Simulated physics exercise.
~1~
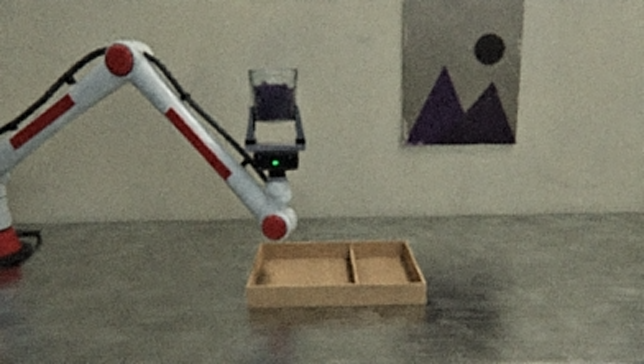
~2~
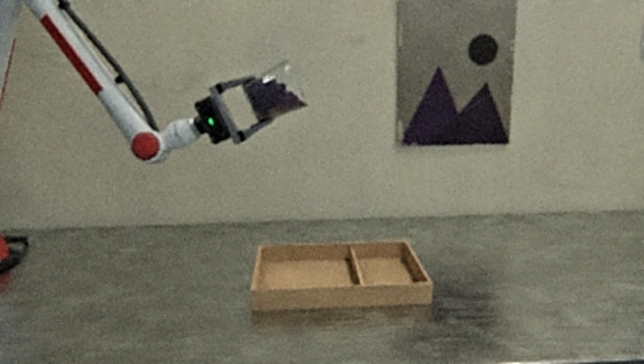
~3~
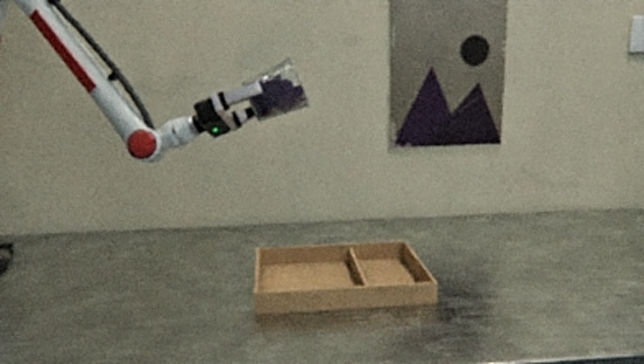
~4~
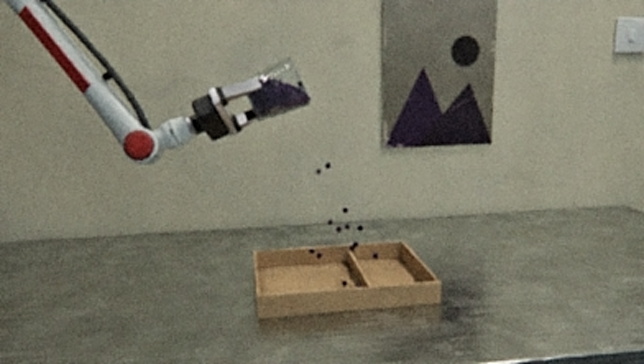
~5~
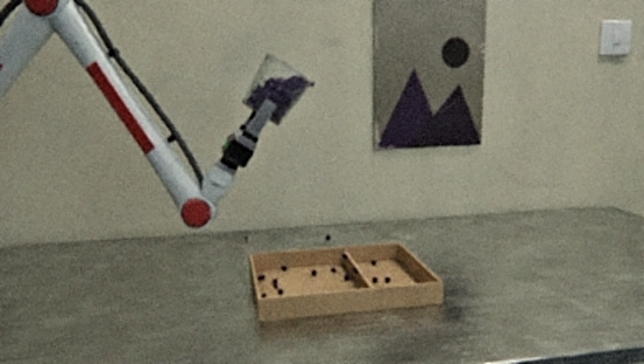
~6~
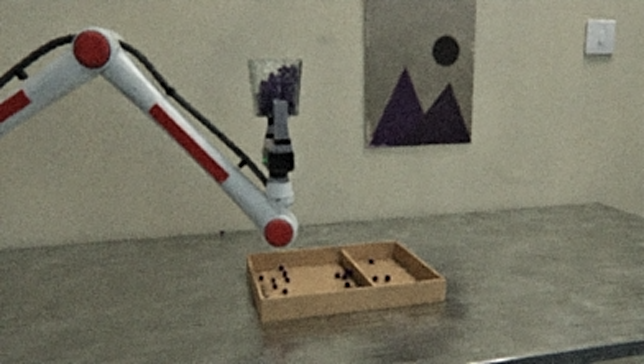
A robot arm tips a clear cup, spills some dark beads into a divided tray, then rights it.
